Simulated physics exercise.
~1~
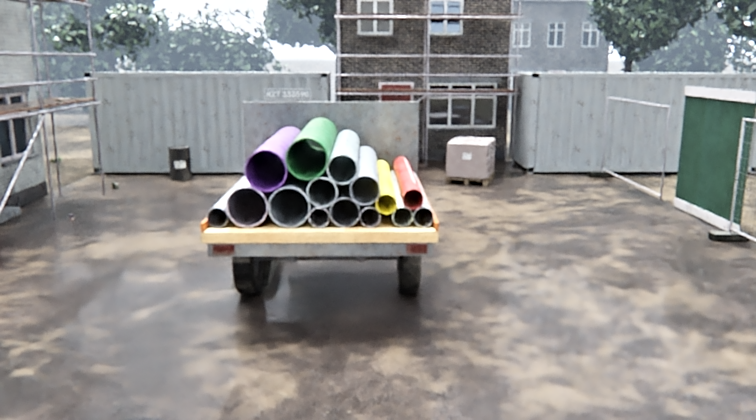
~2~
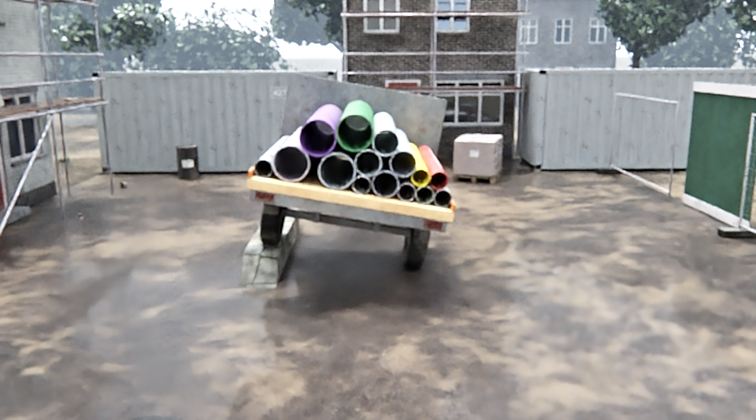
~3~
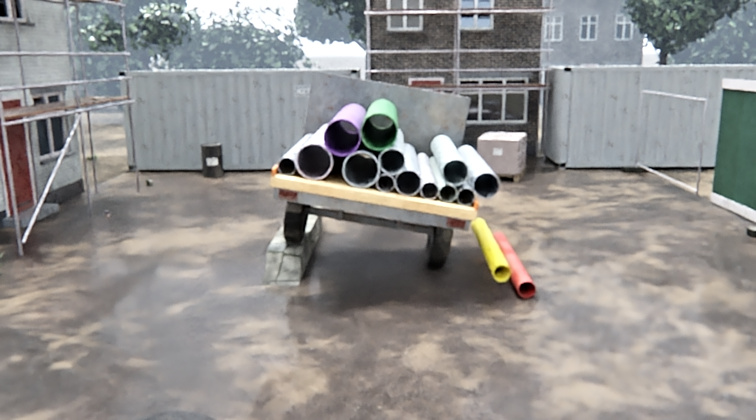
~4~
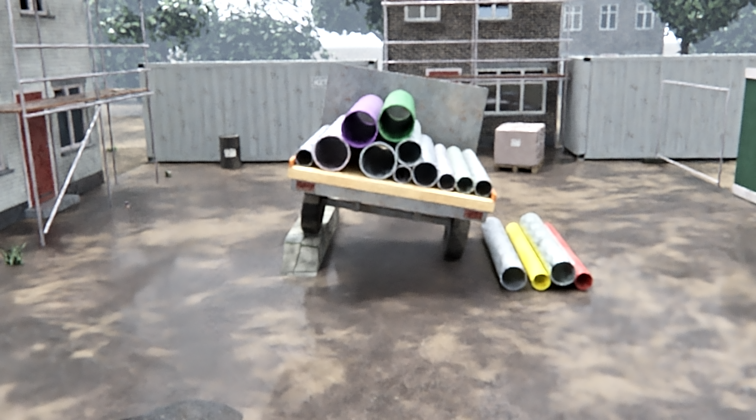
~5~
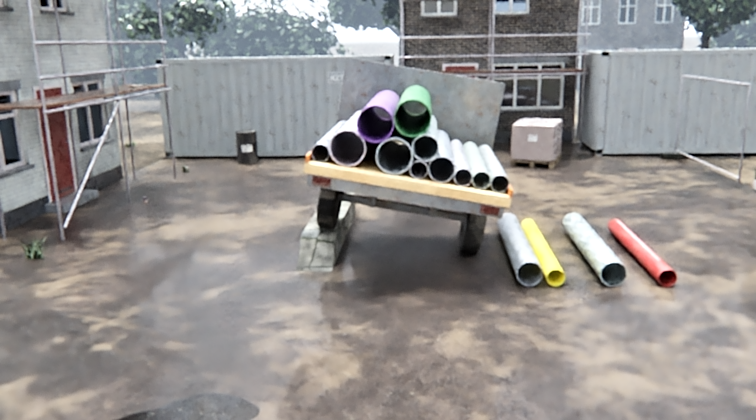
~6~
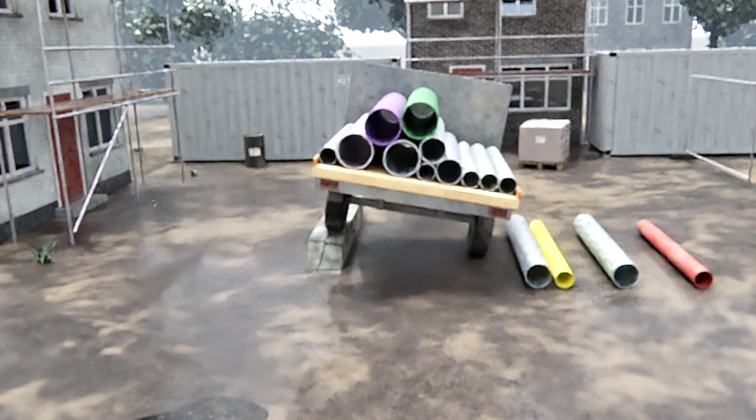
A trailer of pipes tilts on a concrete ramp, and four roll off the right side.
